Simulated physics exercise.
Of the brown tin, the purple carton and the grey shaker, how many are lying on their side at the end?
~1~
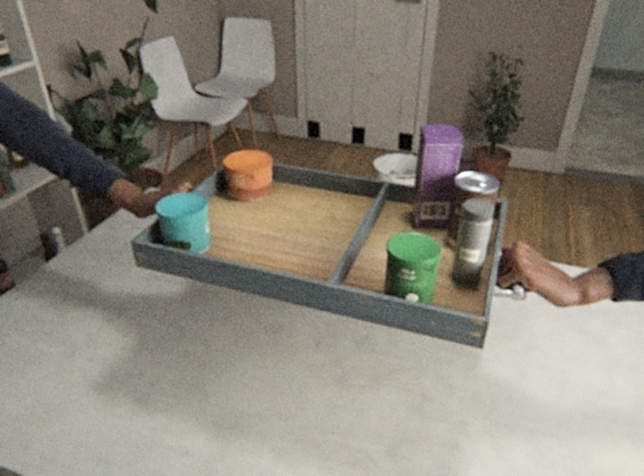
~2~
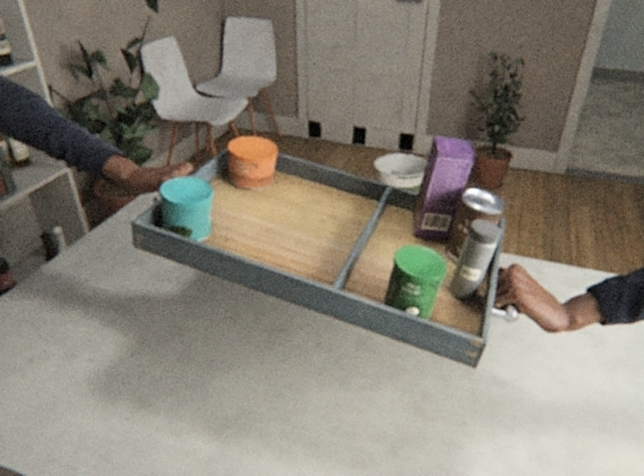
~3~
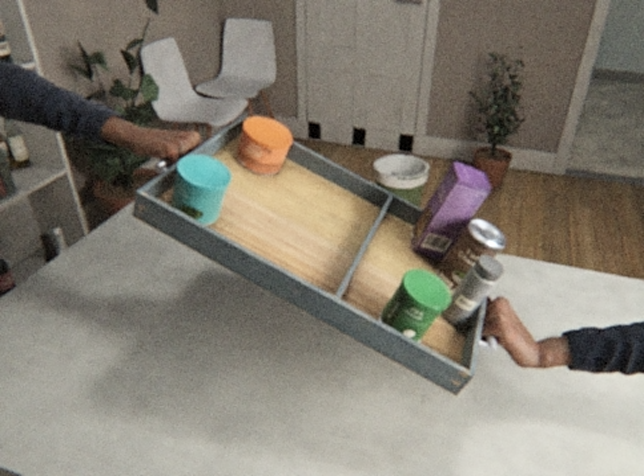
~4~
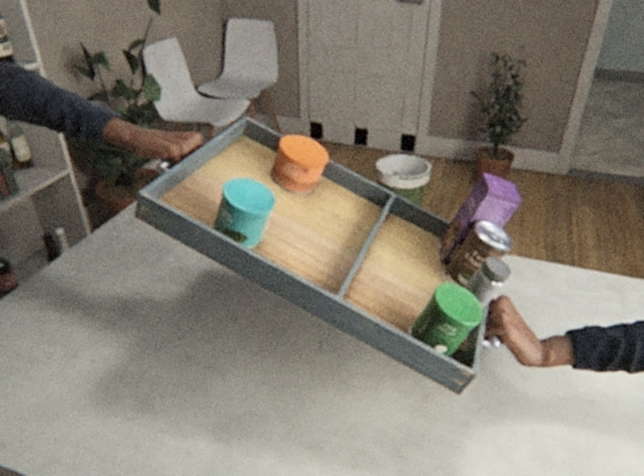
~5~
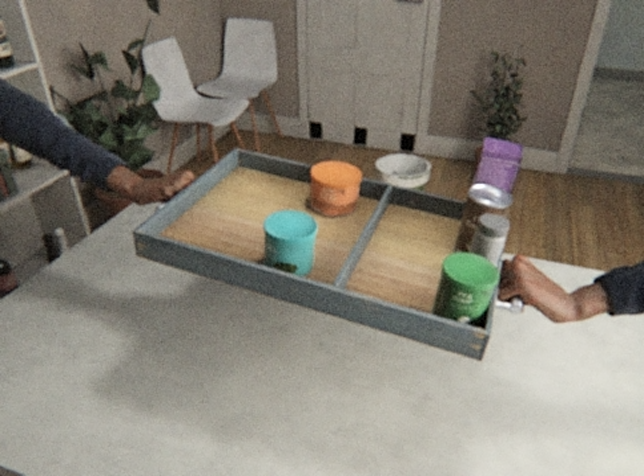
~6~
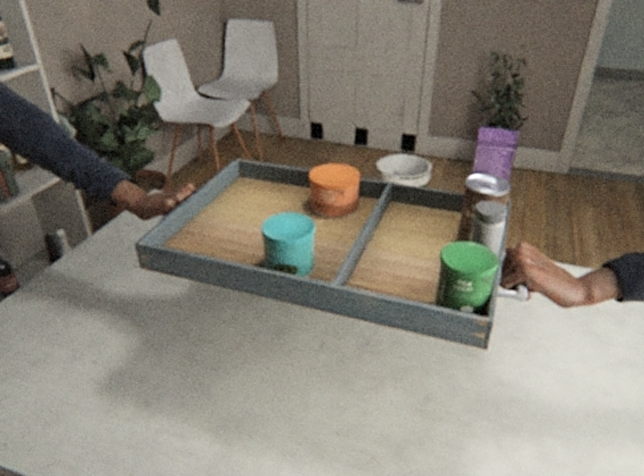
None of them are lying on their side; the brown tin, the purple carton and the grey shaker are all still upright once the tray is levelled.
Two hands tilting a serving tray right edge down, turquoise tin, orange tub, green tin and purple carton sliding right, then levelling it.
